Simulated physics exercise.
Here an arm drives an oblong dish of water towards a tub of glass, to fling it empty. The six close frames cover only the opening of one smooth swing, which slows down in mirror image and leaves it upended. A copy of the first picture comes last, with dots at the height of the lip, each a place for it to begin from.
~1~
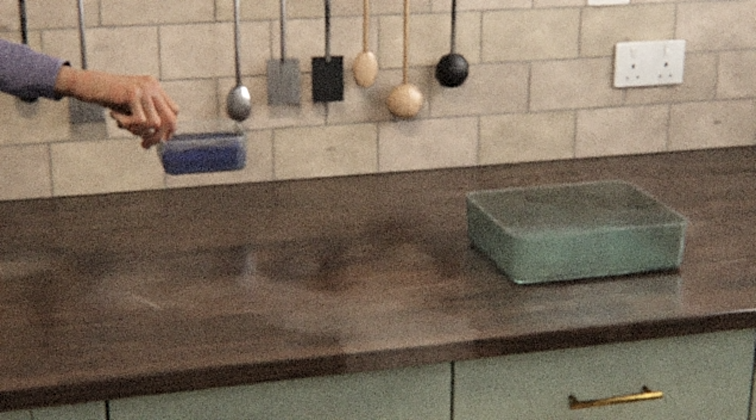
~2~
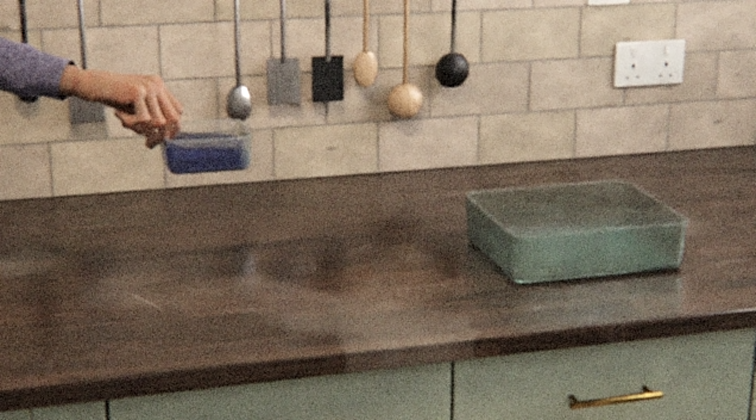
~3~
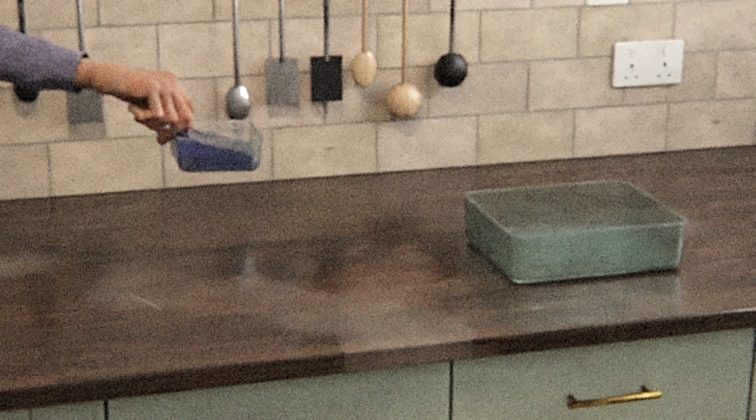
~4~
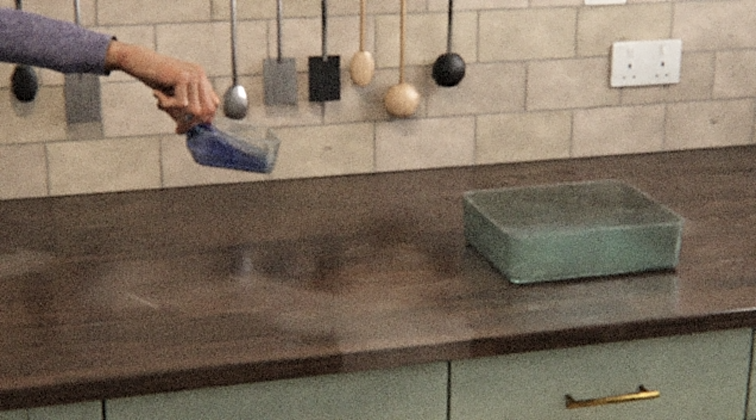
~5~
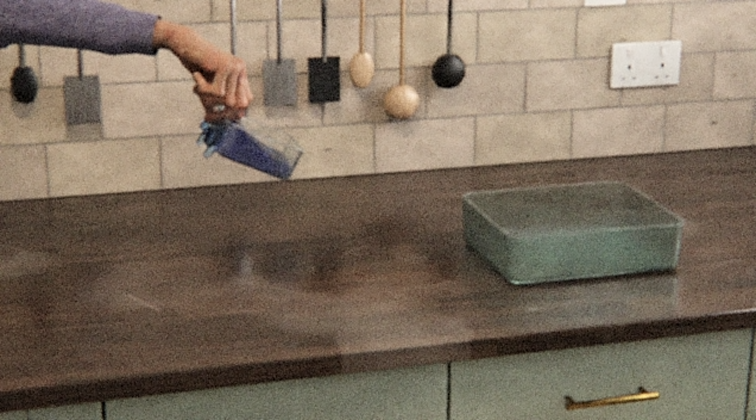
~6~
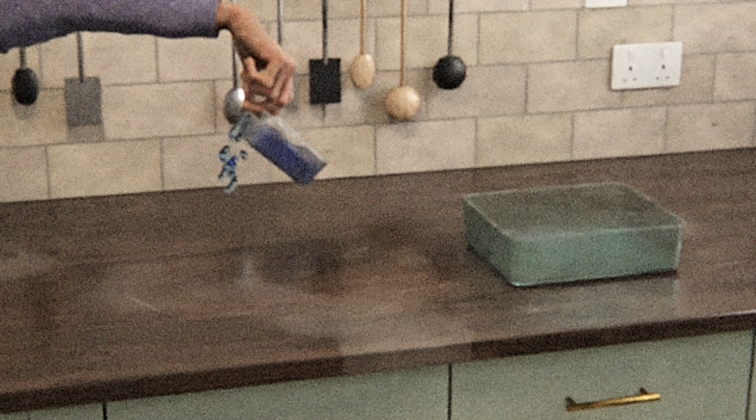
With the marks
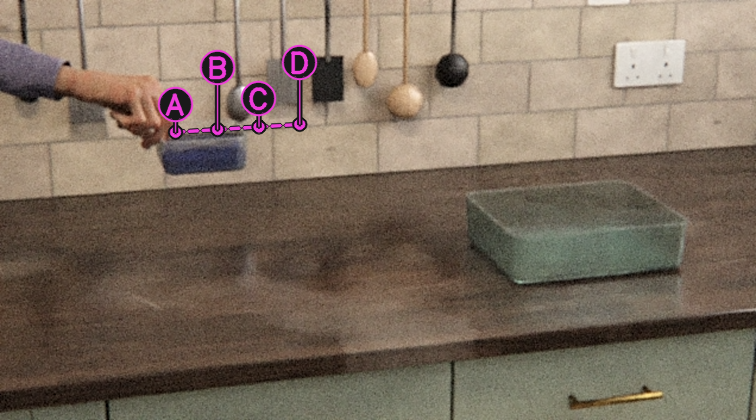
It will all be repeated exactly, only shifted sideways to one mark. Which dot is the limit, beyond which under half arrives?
It is D.
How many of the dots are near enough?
One of them.
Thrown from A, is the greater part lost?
Yes, it does.
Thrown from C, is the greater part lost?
Yes, it does.
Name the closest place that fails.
The answer is C.
On the marked copy, A at (175, 132); B at (217, 129); C at (258, 126); D at (299, 124).
With A, about 0 % lands in the tub, 100 % falls short.
With B, about 0 % lands in the tub, 97 % falls short and 3 % goes beside or beyond.
With C, about 10 % lands in the tub, 83 % falls short and 8 % goes beside or beyond.
With D, about 67 % lands in the tub, 15 % falls short and 18 % goes beside or beyond.
